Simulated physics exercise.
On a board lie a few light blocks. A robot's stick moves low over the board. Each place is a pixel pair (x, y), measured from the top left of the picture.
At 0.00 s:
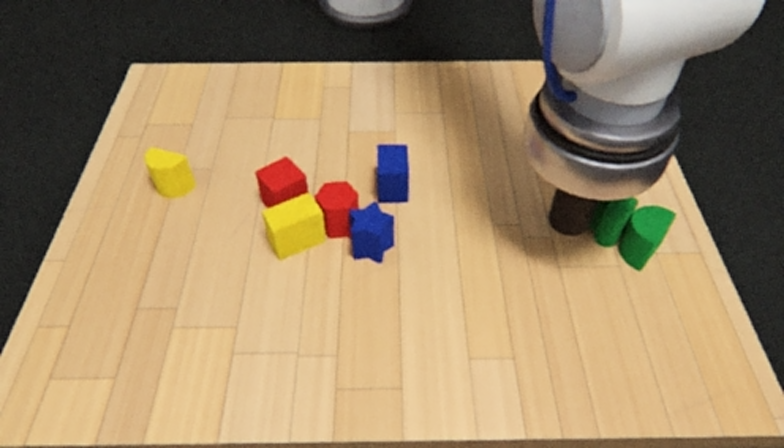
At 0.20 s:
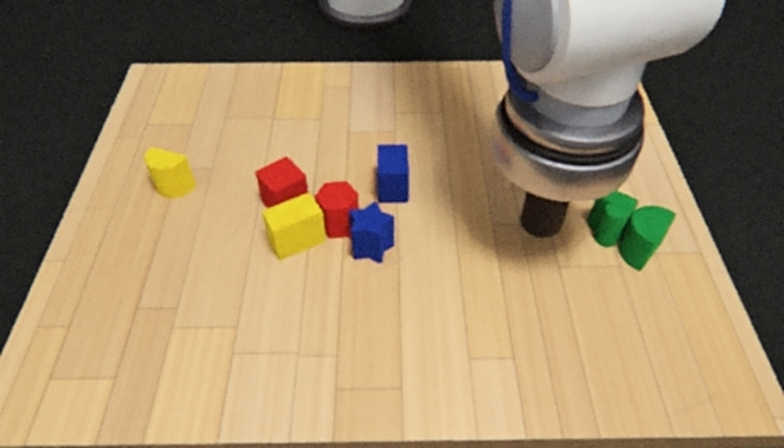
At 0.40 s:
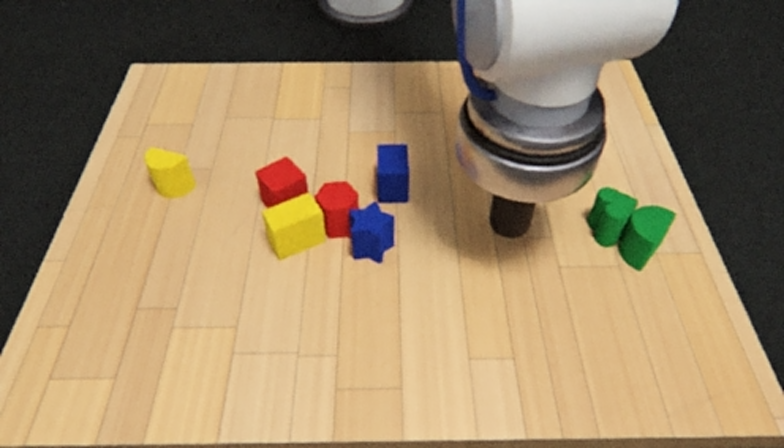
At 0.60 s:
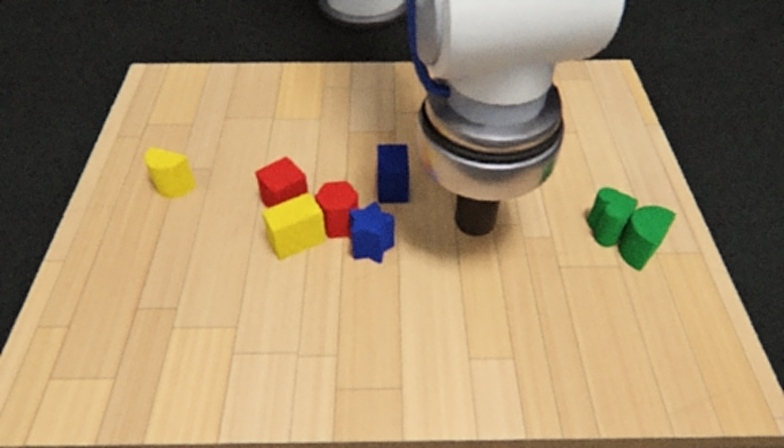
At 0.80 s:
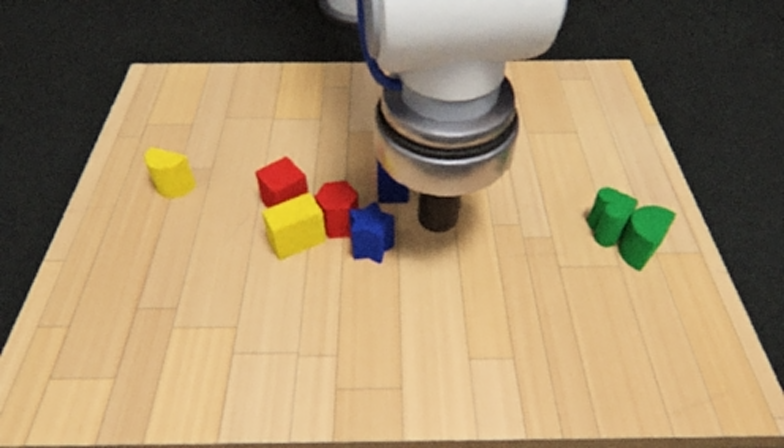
A robot arm moves left across a wooden board, away from two green blocks.
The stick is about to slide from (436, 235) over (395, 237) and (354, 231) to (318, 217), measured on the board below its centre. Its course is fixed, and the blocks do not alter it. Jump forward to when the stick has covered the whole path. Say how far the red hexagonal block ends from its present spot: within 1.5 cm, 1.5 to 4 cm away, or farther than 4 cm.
The over 4 cm band.
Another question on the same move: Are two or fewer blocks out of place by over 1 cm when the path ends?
Going by the path, no.
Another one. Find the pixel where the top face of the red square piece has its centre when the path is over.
The middle of its upper face will lie at (251, 160).
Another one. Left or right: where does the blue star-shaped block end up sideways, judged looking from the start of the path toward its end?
It goes left.
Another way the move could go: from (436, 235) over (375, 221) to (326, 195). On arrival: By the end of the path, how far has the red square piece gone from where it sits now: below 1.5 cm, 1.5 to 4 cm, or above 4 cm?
Covers 1.5 to 4 cm.
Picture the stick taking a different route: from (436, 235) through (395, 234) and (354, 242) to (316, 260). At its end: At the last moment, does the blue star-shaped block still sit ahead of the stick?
I believe so.
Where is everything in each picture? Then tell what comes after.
In the first picture, tip of the stick at (568, 222), middles of tops, red square piece at (280, 173), yellow rectangular block at (292, 211), red hexagonal block at (336, 194), blue star-shaped block at (370, 218).
In the second picture, stick at (540, 224), nothing pushed.
In the third picture, stick at (509, 224), nothing pushed.
In the fourth picture, stick at (475, 223), nothing pushed.
In the fifth picture, stick at (438, 219), red square piece at (280, 173), yellow rectangular block at (292, 211), red hexagonal block at (336, 194), blue star-shaped block at (370, 218).
What follows on the original path. One third of the way, stick at (394, 221); blue star-shaped block at (352, 220).
Two thirds of the way, stick at (352, 215); yellow rectangular block at (276, 212), turned 15° anticlockwise; red hexagonal block at (315, 189); blue star-shaped block at (328, 225), turned 15° anticlockwise.
At the end, stick at (316, 201); red square piece at (251, 160), turned 15° anticlockwise; yellow rectangular block at (271, 212), turned 30° anticlockwise; red hexagonal block at (281, 173), turned 15° clockwise; blue star-shaped block at (323, 224), turned 35° anticlockwise.
